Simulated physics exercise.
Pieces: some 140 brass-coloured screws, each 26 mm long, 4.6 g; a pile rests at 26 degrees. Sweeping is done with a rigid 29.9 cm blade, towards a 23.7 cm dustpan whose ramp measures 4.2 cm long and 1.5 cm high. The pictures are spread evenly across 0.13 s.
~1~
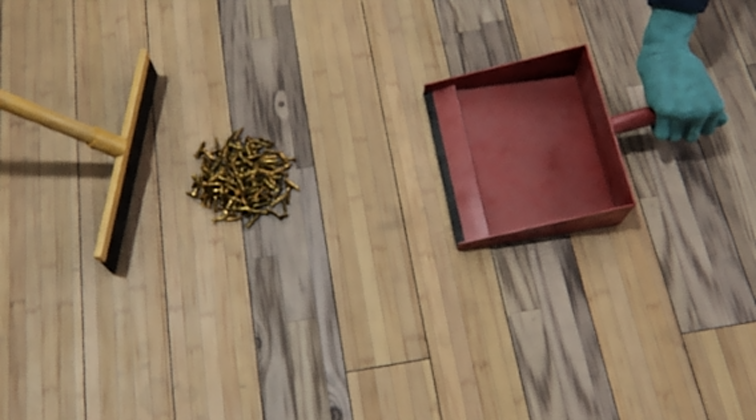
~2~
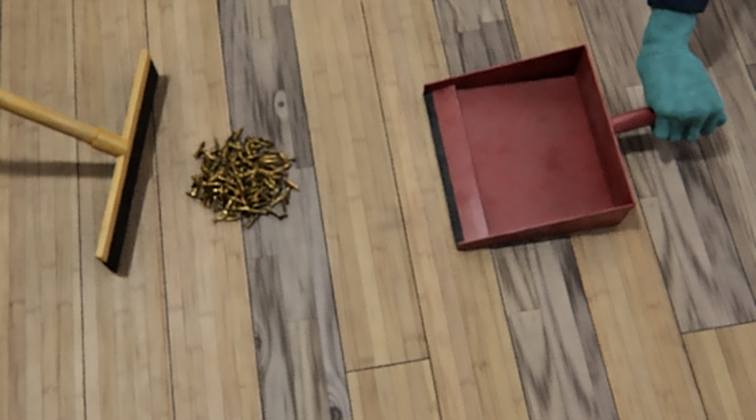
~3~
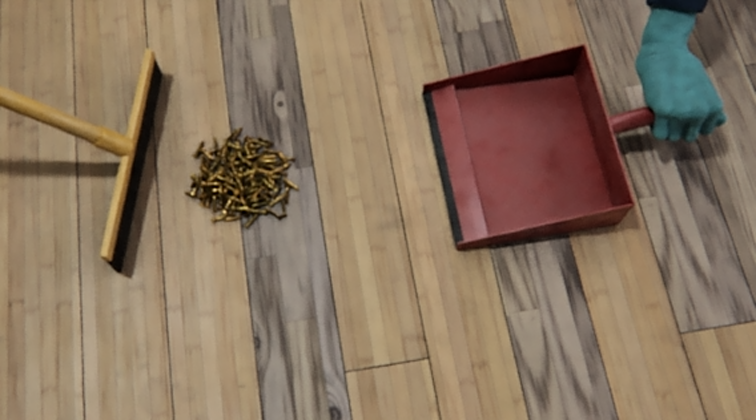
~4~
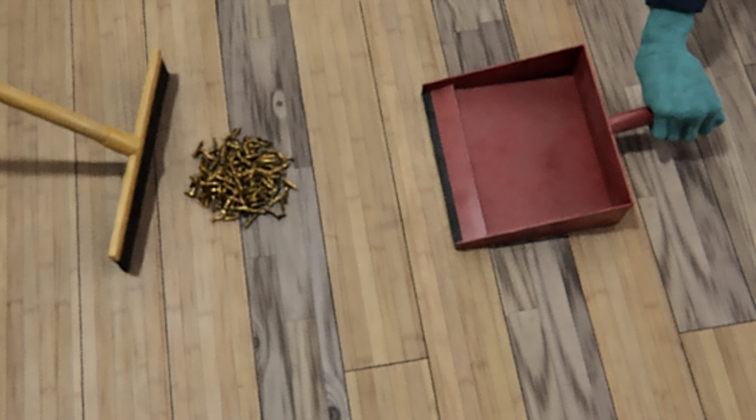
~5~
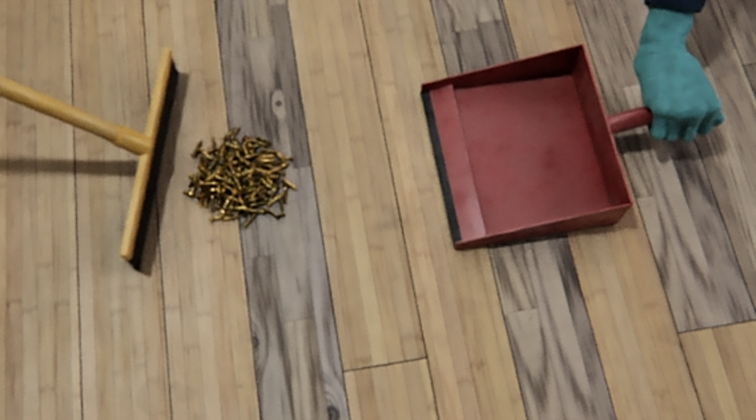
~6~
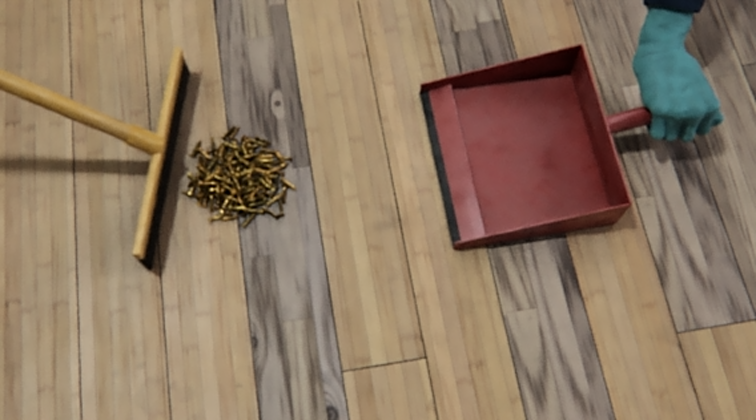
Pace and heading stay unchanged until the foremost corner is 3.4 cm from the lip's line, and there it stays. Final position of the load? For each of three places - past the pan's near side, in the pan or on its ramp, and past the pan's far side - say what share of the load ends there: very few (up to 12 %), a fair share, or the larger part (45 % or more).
Near side: Very few; pan: Very few; far side: Very few.
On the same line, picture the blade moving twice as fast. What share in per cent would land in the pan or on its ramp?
Share: About 50 %.
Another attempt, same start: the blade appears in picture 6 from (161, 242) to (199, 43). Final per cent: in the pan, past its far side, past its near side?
Split: Pan = 25, far = 5, near = 5.
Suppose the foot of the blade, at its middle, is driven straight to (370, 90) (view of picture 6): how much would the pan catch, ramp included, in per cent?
Roughly 0 %.
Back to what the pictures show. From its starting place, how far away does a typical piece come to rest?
24 cm, roughly.
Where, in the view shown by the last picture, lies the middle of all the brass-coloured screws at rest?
At about (419, 179).
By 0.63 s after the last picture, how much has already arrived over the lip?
Over the lip: Approx. 10 %.
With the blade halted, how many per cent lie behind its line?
Roughly 0 percent of it.
Then, 0.21 s after the last picture, middle of the blade 22 cm from the lip; 0 % over the lip, far side 0 %, near side 0 %.
Then, 0.36 s after the last picture, middle of the blade 12 cm from the lip; 0 % over the lip, far side 0 %, near side 0 %.
Then, 0.63 s after the last picture, middle of the blade 7 cm from the lip; 10 % over the lip, far side 0 %, near side 5 %.
In the end, near side 5 %, pan 5 %, far side 0 %, in front of the lip or behind the blade 90 %.
